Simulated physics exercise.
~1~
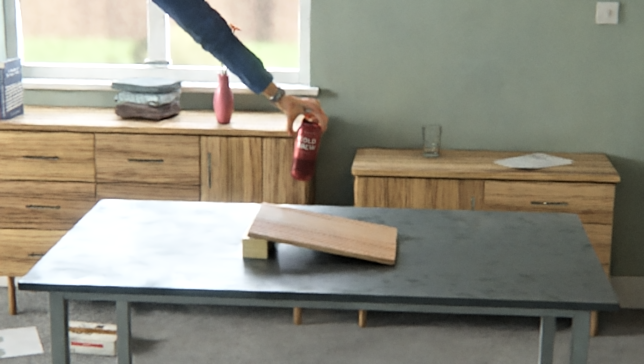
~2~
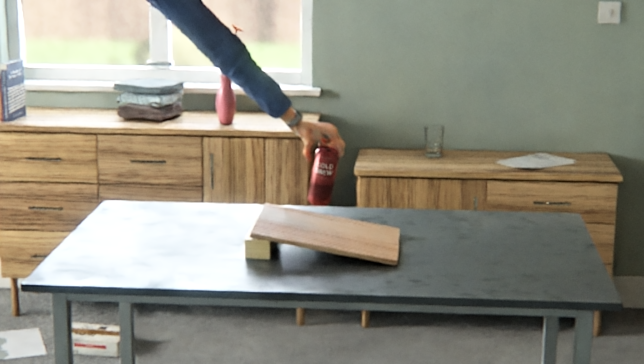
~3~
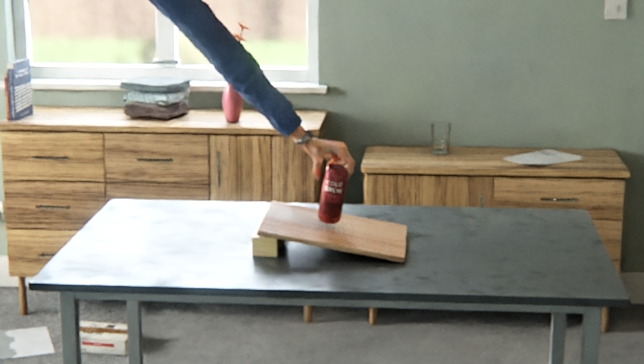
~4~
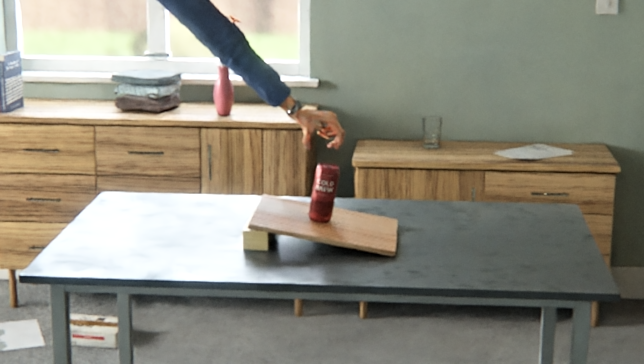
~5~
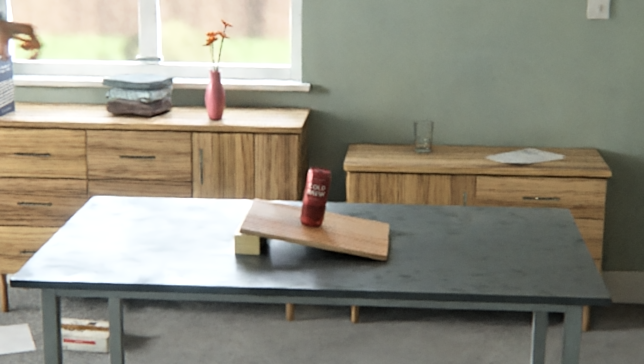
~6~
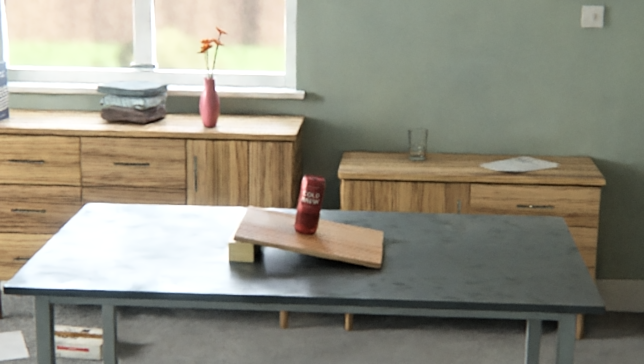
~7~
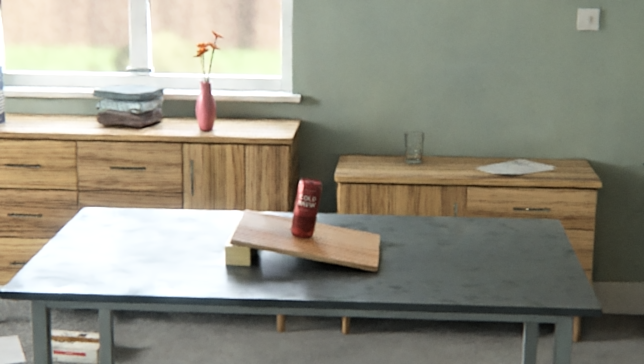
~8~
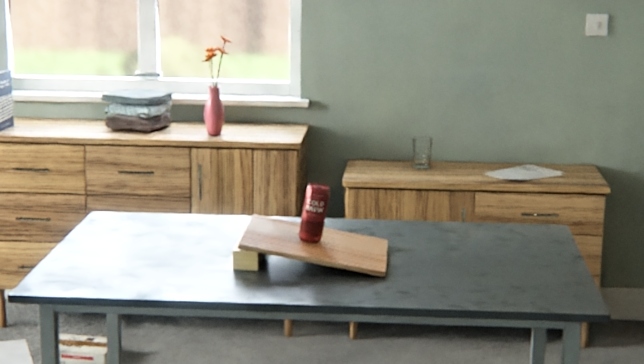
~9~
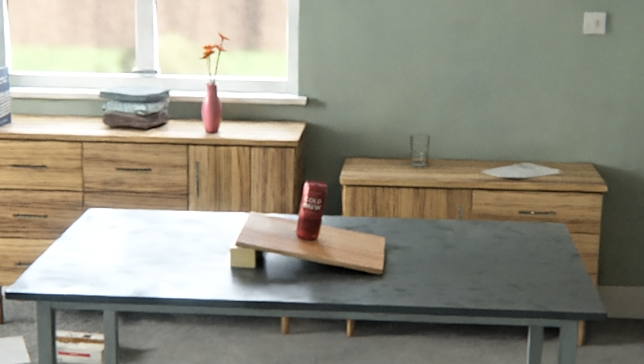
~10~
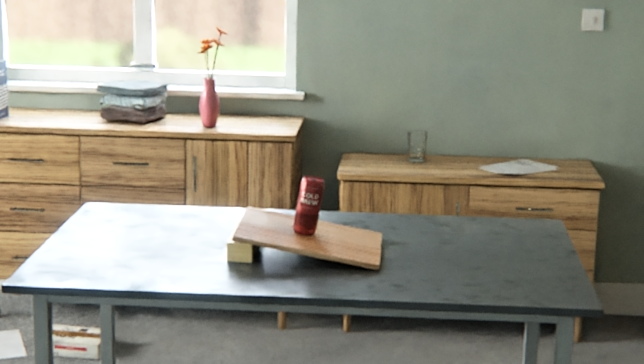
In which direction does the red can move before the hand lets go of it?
The red can moves down, and a little to the right, as the hand sets it on the sloping board.
